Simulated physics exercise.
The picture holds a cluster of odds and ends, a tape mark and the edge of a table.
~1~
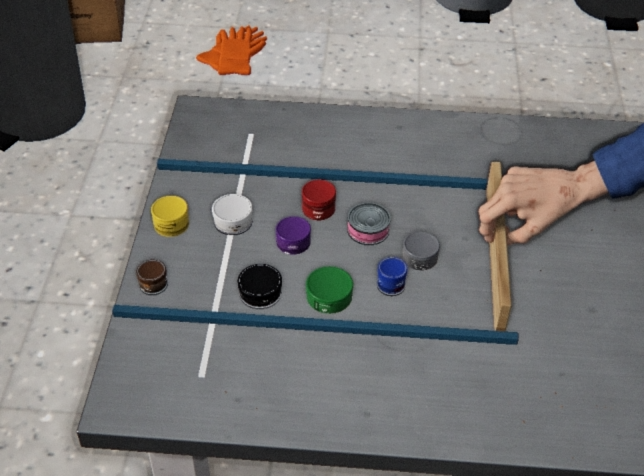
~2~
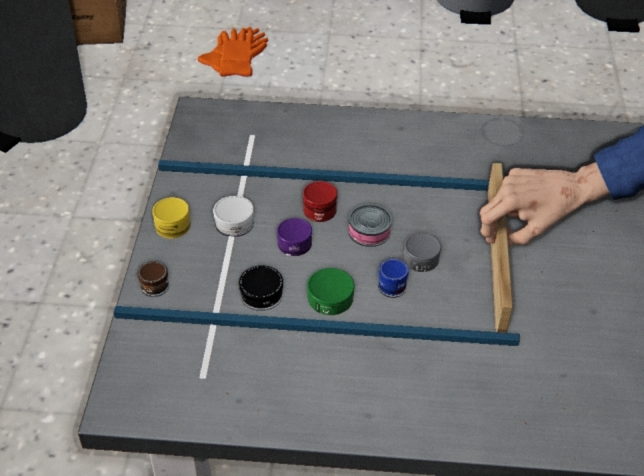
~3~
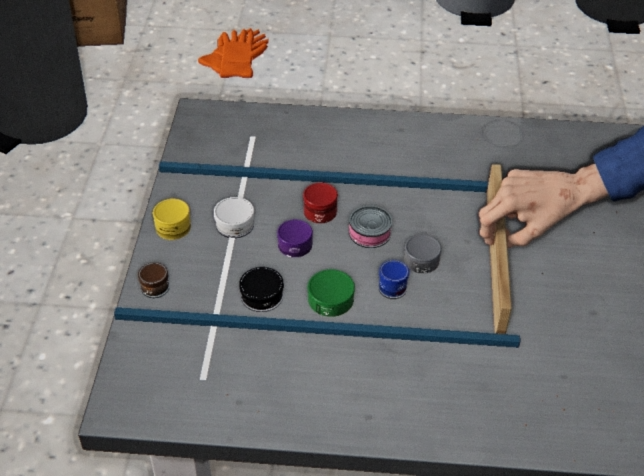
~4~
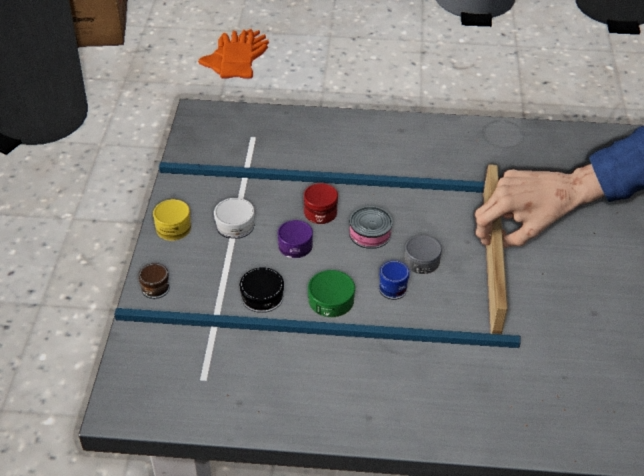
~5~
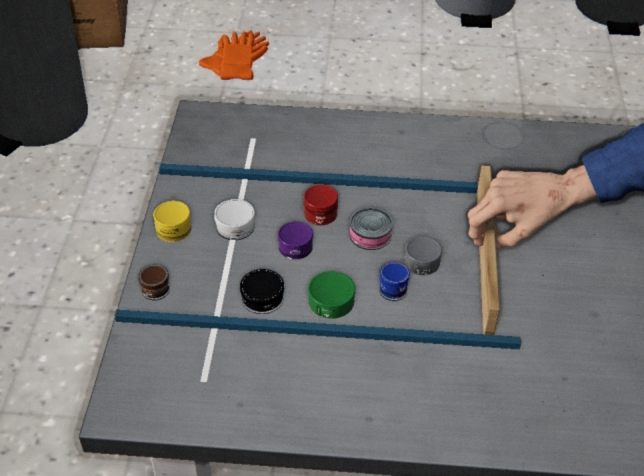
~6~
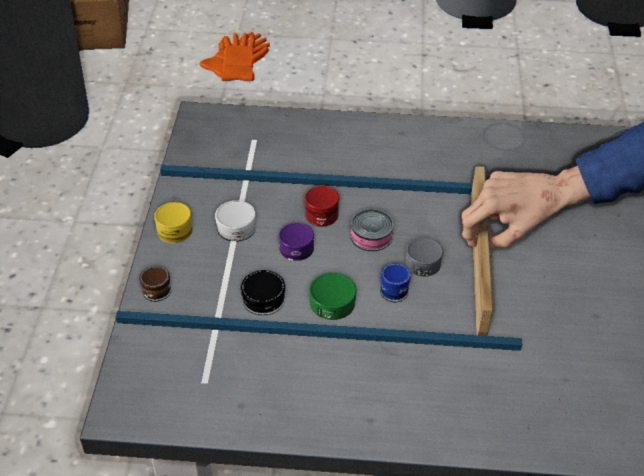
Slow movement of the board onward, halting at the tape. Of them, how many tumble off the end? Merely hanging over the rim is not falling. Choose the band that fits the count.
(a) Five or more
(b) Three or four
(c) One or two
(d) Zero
The answer is d.
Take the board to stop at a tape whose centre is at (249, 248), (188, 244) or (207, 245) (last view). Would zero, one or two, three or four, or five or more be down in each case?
In turn: None, either three or four, just one or two.
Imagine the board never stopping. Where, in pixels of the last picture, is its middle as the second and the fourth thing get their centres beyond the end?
The middle sits near (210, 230) at the first moment and near (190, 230) at the second.
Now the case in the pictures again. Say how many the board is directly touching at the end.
Number: 5.
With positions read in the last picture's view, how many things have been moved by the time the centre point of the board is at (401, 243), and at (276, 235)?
First 2, then 8.
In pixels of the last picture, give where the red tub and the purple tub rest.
Around (226, 189), then around (185, 234).
Soon after, none off yet; brown tin at rest near (156, 284); yellow tub at rest near (174, 223); white tin at rest near (236, 221).
After that, none off yet; brown tin at rest near (156, 284); yellow tub at rest near (174, 223); white tin displaced a little near (221, 213).
In the end, the number that fall off is zero.
